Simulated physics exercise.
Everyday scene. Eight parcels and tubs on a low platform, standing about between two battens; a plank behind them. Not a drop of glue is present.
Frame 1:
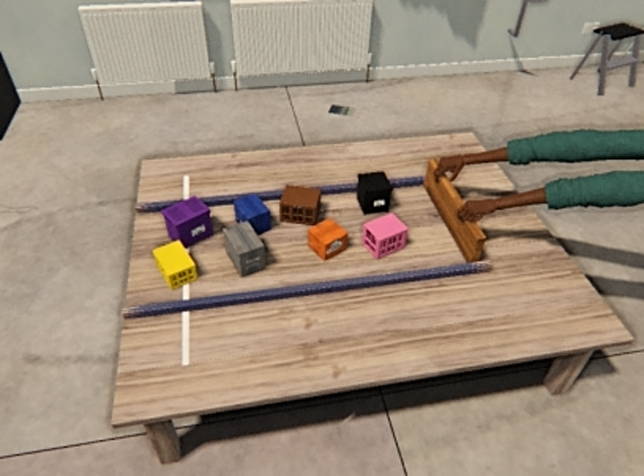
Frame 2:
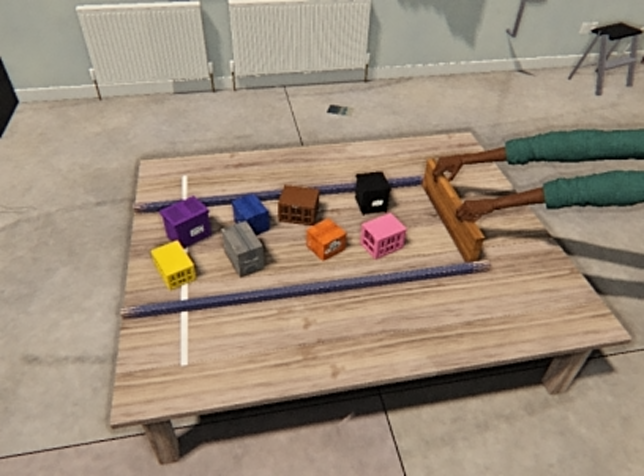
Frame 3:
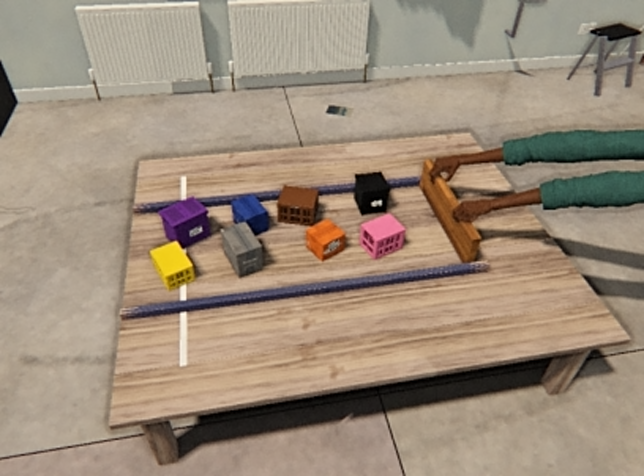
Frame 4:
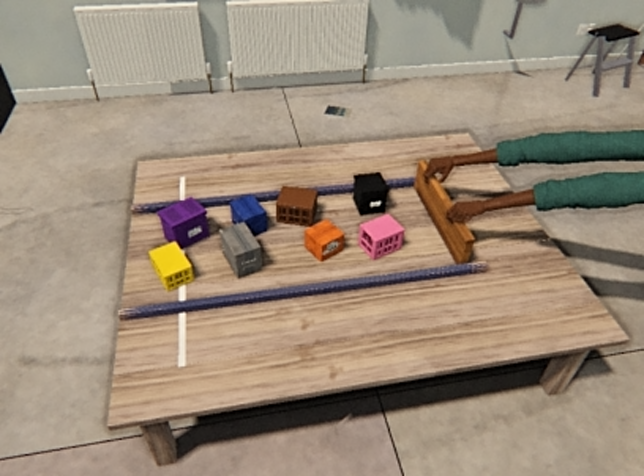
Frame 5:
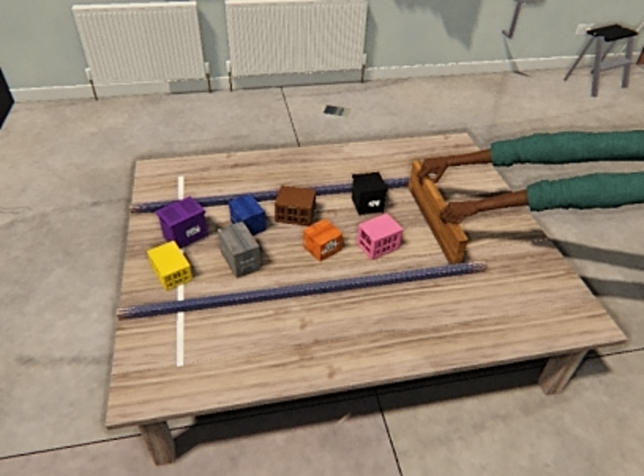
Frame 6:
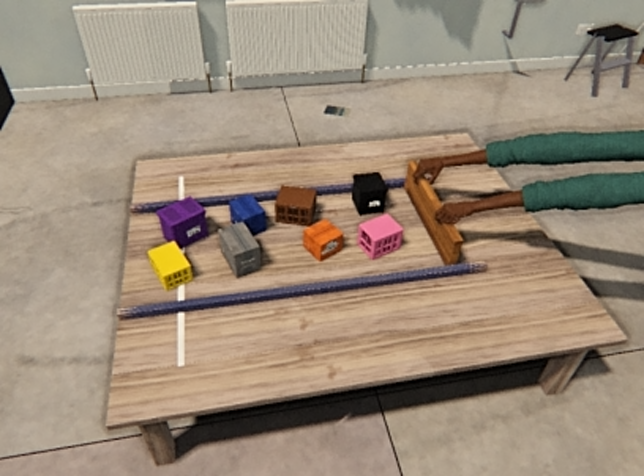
A wooden plank, held by two hands, slides slightly left toward colourful crates on a low platform.
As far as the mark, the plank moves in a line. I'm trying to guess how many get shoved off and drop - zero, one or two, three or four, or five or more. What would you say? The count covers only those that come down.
I would say three or four.
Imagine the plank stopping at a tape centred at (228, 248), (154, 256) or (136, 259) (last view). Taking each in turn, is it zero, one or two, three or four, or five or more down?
First just one or two, then at least five, then at least five.
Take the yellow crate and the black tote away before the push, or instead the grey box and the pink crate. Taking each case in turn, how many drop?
Fallen: 2 in the first try, 2 in the other.
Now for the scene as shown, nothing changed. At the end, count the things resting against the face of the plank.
The figure is 2.
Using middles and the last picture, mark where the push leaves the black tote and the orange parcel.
Black tote at about (164, 214), orange parcel at about (126, 259).
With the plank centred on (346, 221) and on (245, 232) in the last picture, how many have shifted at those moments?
Moved so far: 4, later 8.
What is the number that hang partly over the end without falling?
The total here is 2.
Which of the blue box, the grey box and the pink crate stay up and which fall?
Here's how it goes: The blue box topples off, the grey box topples off, the pink crate keeps its spot.
Soon after, none off yet; yellow crate at rest near (170, 266); purple tote at rest near (184, 224); grey box at rest near (240, 250).
Then, none off yet; yellow crate moved a little near (162, 266); purple tote moved about its own width near (149, 226); grey box moved about its own width near (190, 256).
At rest, the number that fall off is three or four; fallen, blue box, grey box, purple tote and yellow crate.
